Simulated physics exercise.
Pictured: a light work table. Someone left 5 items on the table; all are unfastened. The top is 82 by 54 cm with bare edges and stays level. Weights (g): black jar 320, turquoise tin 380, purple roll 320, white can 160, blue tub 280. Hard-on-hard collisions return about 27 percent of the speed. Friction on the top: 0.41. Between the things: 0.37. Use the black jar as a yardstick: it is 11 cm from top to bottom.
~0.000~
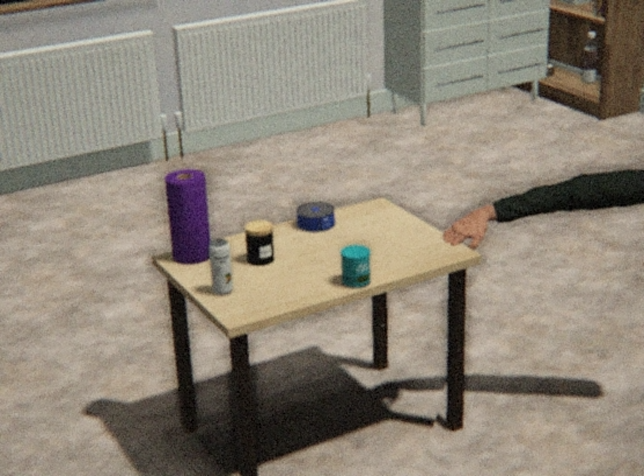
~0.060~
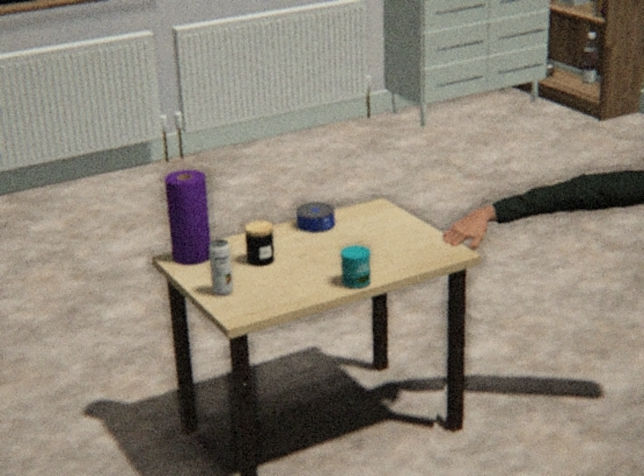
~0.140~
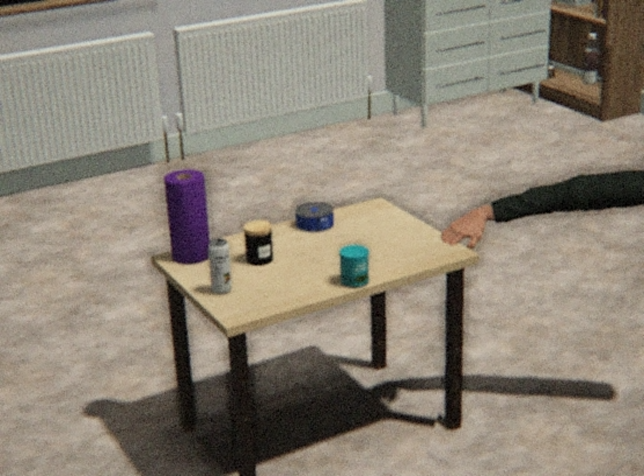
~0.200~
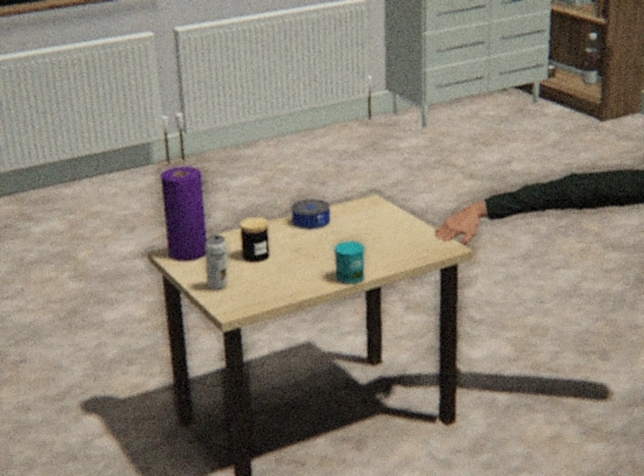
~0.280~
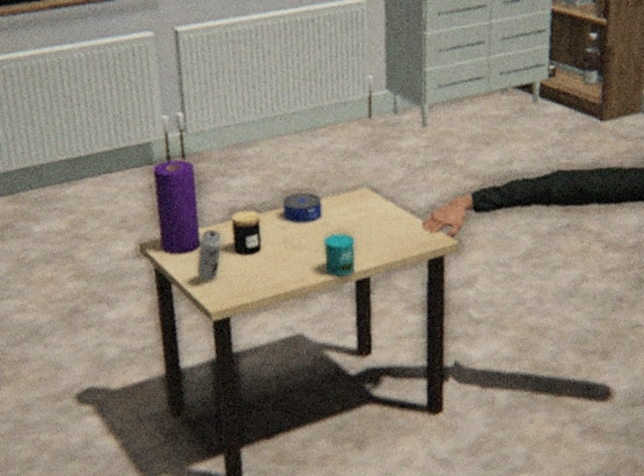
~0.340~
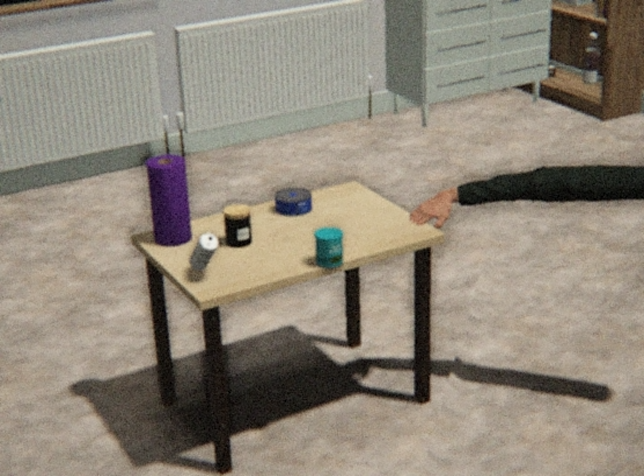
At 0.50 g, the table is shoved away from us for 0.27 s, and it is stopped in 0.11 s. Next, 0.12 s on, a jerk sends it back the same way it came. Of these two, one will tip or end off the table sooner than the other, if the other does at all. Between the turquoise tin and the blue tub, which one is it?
I would say the second of the pair.
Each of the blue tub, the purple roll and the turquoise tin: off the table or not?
Afterwards, the blue tub leaves its support, the purple roll leaves its support, and the turquoise tin stays on its support.
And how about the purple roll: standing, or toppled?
In the last frame the purple roll does not stay up.
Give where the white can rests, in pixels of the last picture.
Around (237, 296).
By 0.54 s, table shifted 25 cm; turquoise tin 6 cm from its spot near (304, 231); blue tub 6 cm from its spot near (273, 188); white can on its side.
By 0.74 s, table shifted 17 cm; purple roll and blue tub now off the table; turquoise tin 13 cm from its spot near (306, 232); white can on its side.
By 0.94 s, turquoise tin 16 cm from its spot near (330, 248); white can on its side; black jar 14 cm from its spot.
By 1.04 s, turquoise tin 12 cm from its spot near (336, 253); white can on its side; black jar 10 cm from its spot.
When it is over (1.6 s), off the table, purple roll and blue tub; lying over on the table, white can; not toppled but over 5 cm from the start, black jar and turquoise tin. End places, in pixels of the last picture, turquoise tin near (337, 254), blue tub near (297, 360). Turquoise tin was never lost; blue tub went at 0.62 s.
